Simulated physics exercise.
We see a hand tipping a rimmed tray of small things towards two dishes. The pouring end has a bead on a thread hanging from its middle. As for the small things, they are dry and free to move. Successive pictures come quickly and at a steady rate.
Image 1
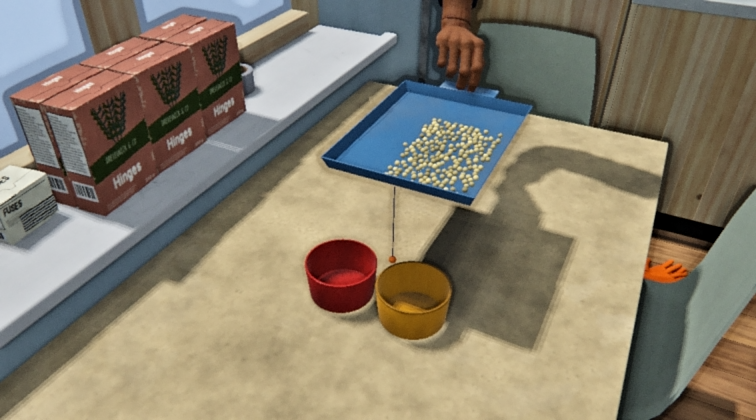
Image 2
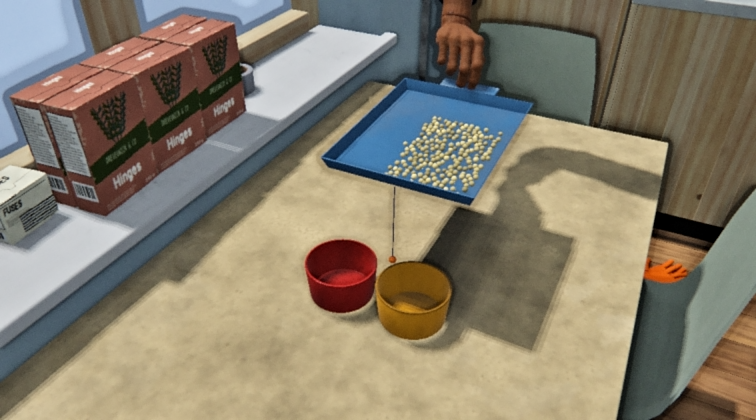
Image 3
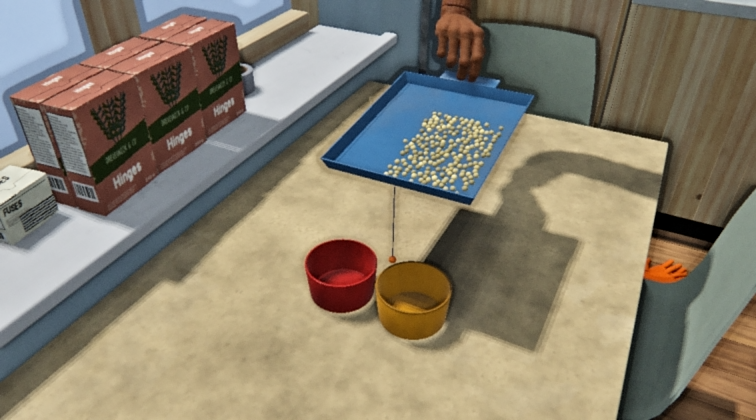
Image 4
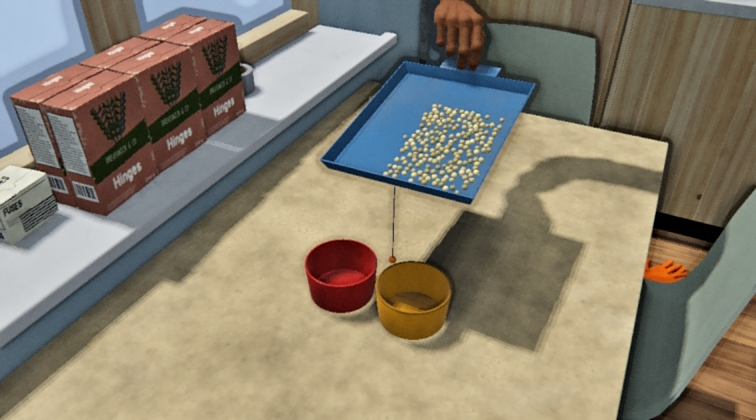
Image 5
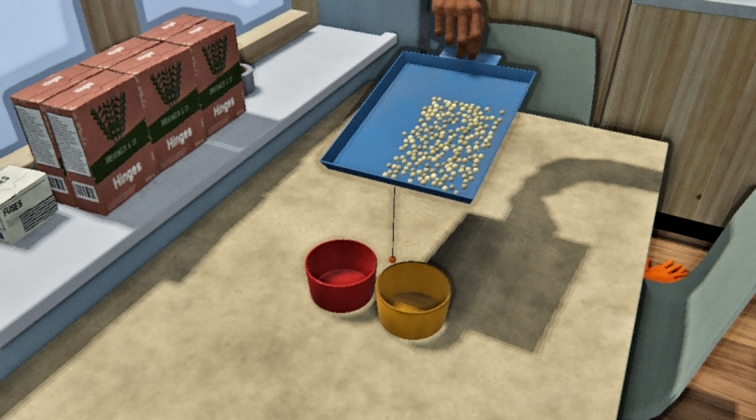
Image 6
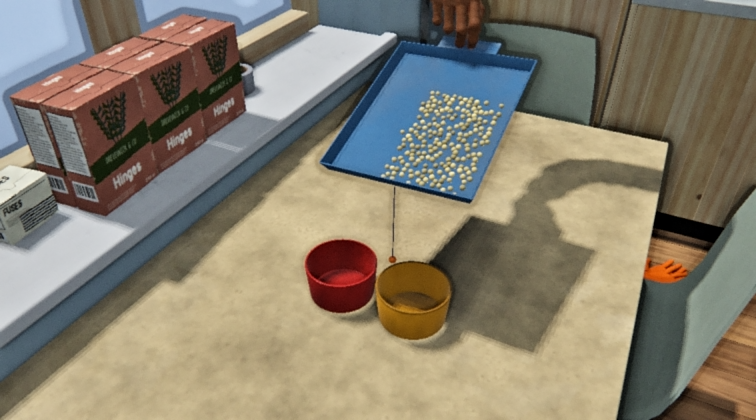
At a pale tabletop beside a windowsill stacked with hinge boxes, a hand holds a blue tray of soya beans above a red dish and a yellow one. The hand slowly raises the tray's far end, and the near edge dips slightly at its left corner. Finally, a few beans shift on the steeper tray.
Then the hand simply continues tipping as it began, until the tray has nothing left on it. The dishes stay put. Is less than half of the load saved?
No, more than half is saved.
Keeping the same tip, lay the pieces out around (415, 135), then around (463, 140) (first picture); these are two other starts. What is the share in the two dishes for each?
It would be roughly 80 per cent for the first and roughly 70 per cent for the second.
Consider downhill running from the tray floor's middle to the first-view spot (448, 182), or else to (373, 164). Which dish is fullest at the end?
Number one favours the right of the two; number two favours the left of the two.
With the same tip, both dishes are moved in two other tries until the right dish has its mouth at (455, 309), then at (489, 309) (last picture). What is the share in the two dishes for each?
Close to 60 in a hundred first, close to 30 in a hundred second.
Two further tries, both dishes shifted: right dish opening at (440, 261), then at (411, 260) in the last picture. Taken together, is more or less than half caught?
Place 1: Lower than half; place 2: Lower than half.
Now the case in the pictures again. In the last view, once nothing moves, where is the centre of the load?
Once nothing moves, the middle sits near (366, 298).
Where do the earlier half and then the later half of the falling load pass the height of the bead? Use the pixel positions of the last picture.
For the early half I get (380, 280), and for the late half (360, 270).
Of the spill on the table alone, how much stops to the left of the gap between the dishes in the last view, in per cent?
I make it about 60 percent or so.
Soon, tray tipped steeply; nearly all on the tray; a stray few in the right dish; a stray few in the left dish; a stray few outside both; a stray few in the air.
A while on, tray tipped past a quarter turn; a stray few on the tray; about a quarter in the right dish; about a third in the left dish; a small part outside both; about a quarter in the air.
Towards the end, tray tipped past a quarter turn; about a third in the right dish; about a third in the left dish; about a quarter outside both.
Finally, tray tipped past a quarter turn; about a third in the right dish; about a third in the left dish; about a quarter outside both.
